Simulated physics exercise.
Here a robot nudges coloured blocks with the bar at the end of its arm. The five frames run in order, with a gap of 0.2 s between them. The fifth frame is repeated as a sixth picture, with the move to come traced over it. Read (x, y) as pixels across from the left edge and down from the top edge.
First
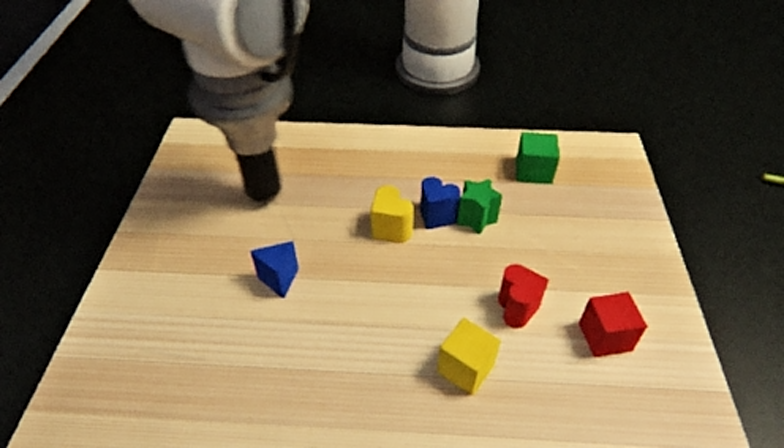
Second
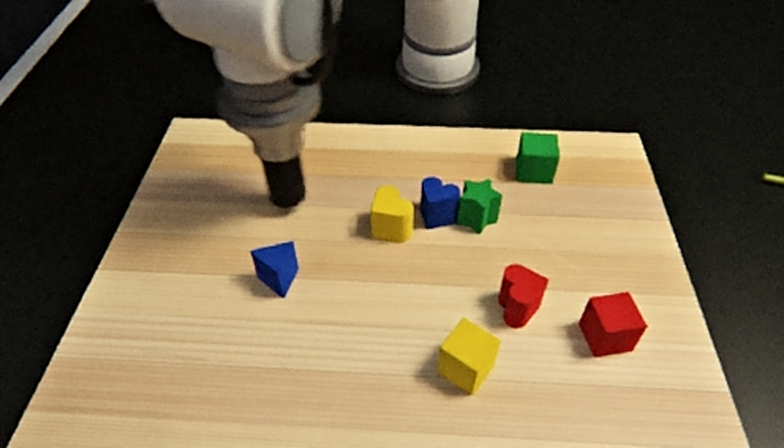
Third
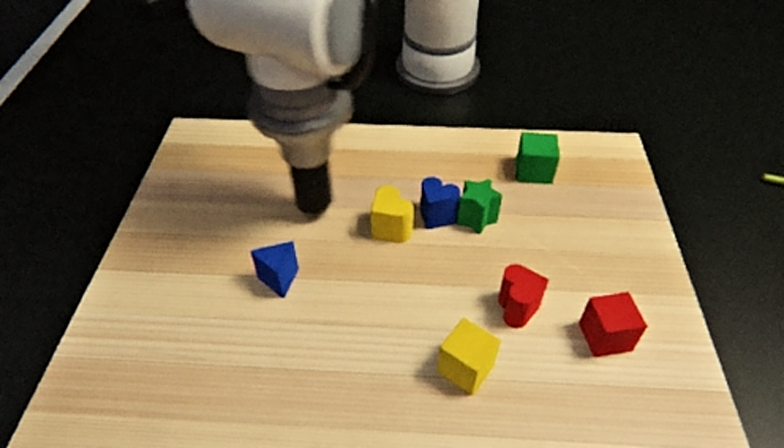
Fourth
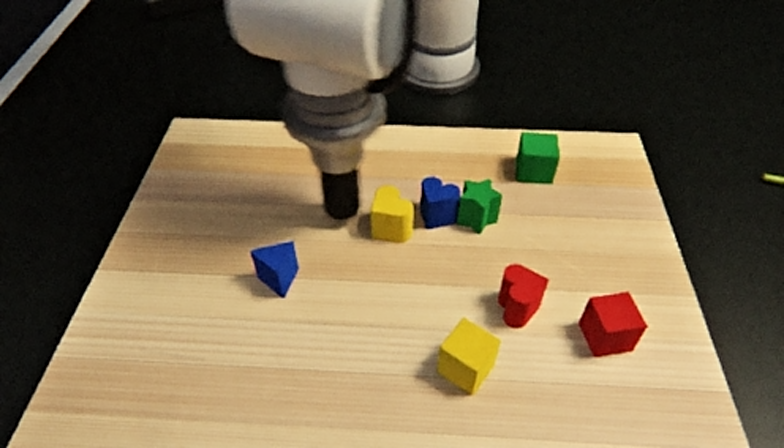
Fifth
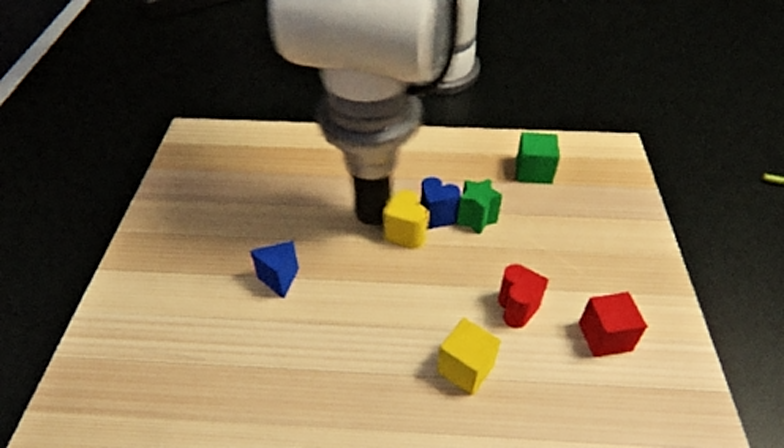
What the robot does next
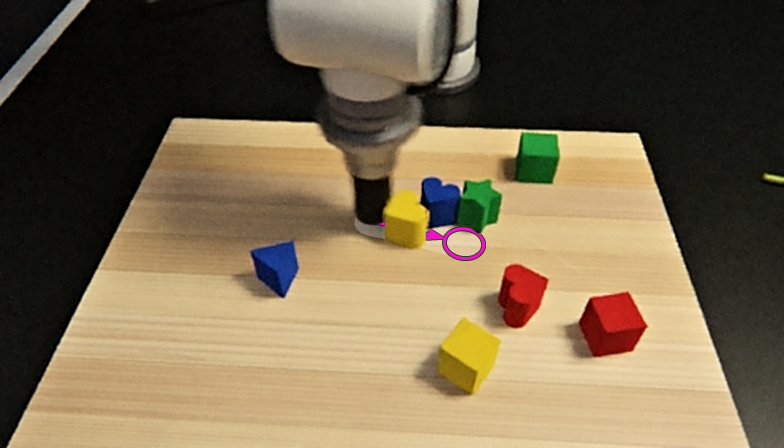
On a wooden board, a robot arm moves right and nudges the yellow heart-shaped block slightly.
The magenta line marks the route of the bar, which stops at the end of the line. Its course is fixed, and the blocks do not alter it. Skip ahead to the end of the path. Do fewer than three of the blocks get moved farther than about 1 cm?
I believe so.
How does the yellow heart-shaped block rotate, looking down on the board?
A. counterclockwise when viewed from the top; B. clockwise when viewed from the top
Answer: B.
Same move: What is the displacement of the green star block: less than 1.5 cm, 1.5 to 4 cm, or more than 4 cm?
That one ends up within 1.5 cm of where it is now.
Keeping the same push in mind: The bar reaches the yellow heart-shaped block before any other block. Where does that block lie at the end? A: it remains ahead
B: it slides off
Choice A: It remains ahead.
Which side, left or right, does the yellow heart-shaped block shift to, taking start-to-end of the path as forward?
Over to the right.
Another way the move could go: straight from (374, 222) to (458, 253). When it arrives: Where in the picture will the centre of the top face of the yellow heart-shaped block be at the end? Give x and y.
I think it will end close to (498, 240).
The line goes straight from (374, 222) to (464, 243).
What follows on the original path. Halfway along, bar (421, 223); yellow heart-shaped block (452, 223), turned 15° clockwise; blue heart-shaped block (449, 188), turned 45° anticlockwise.
At the end, bar (465, 234); yellow heart-shaped block (492, 241), turned 45° clockwise; blue heart-shaped block (452, 184), turned 50° anticlockwise; green star block (485, 190); red heart-shaped block unmoved.
